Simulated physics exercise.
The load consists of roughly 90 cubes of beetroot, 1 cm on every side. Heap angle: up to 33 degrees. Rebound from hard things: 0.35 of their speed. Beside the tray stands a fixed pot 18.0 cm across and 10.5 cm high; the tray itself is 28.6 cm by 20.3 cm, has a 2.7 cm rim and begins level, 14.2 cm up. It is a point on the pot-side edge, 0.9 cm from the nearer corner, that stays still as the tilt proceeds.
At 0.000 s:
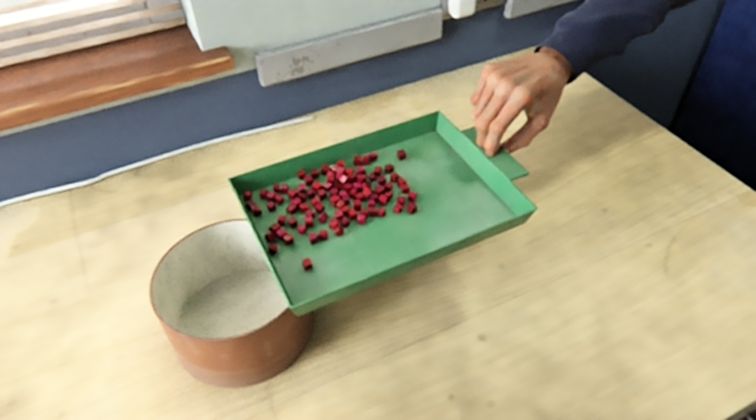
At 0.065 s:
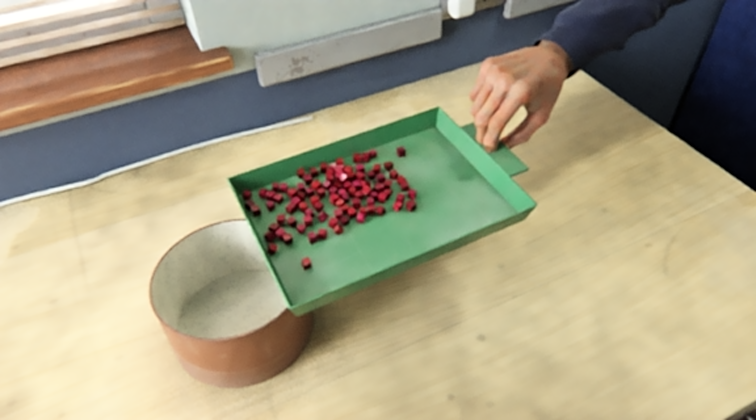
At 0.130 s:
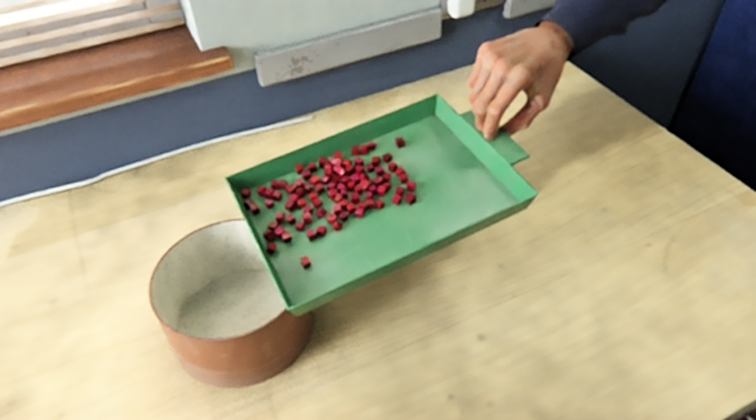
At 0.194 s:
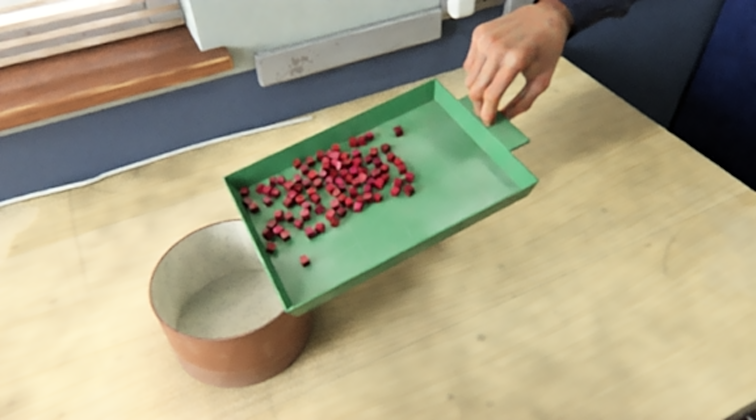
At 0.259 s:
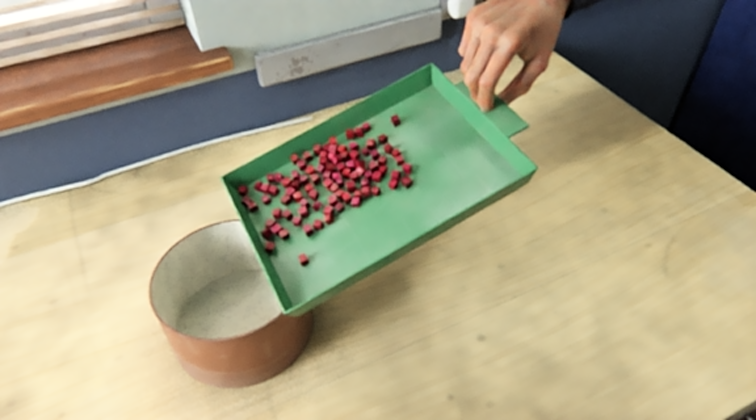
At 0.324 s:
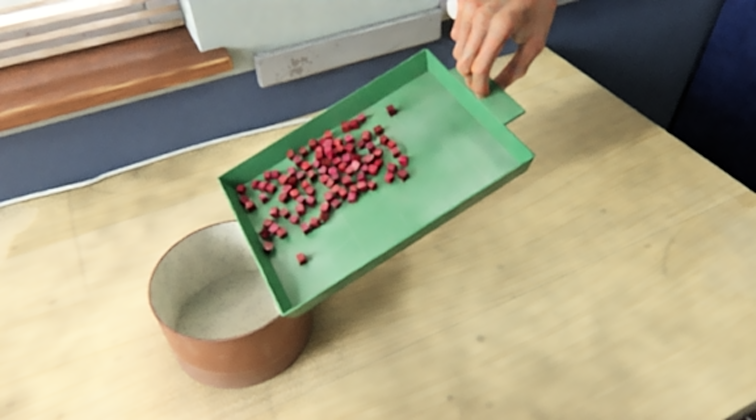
A hand raises the right end of a green tray of red cubes, tilting it left.
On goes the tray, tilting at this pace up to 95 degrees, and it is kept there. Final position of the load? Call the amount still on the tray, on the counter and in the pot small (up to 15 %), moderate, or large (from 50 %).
At the end, tray: Small, counter: Moderate, pot: Large.
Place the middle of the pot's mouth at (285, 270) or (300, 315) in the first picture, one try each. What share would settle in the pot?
About 25 and 45 per cent.
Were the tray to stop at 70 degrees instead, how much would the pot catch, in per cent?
10 percent.
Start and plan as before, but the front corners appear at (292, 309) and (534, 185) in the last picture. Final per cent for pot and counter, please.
Pot 0; counter 100.
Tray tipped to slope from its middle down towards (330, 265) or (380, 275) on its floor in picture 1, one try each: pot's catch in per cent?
Near 0 and 0 per cent, in that order.
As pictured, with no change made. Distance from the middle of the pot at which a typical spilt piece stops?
Roughly 18 cm from the centre.
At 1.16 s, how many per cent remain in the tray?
About 85%.
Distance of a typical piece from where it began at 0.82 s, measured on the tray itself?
Around 7 centimetres.
After 0.82 s, tilt 55 degrees; the tray holds 100 %, the pot 0 %.
Then, at 1.16 s, tilt 79 degrees; the tray holds 85 %, the pot 5 %.
After 1.59 s, tilt 95 degrees; the tray holds 35 %, the pot 50 %.
In the end, at 2.9 s, tray 0 %, counter 25 %, pot 75 %.
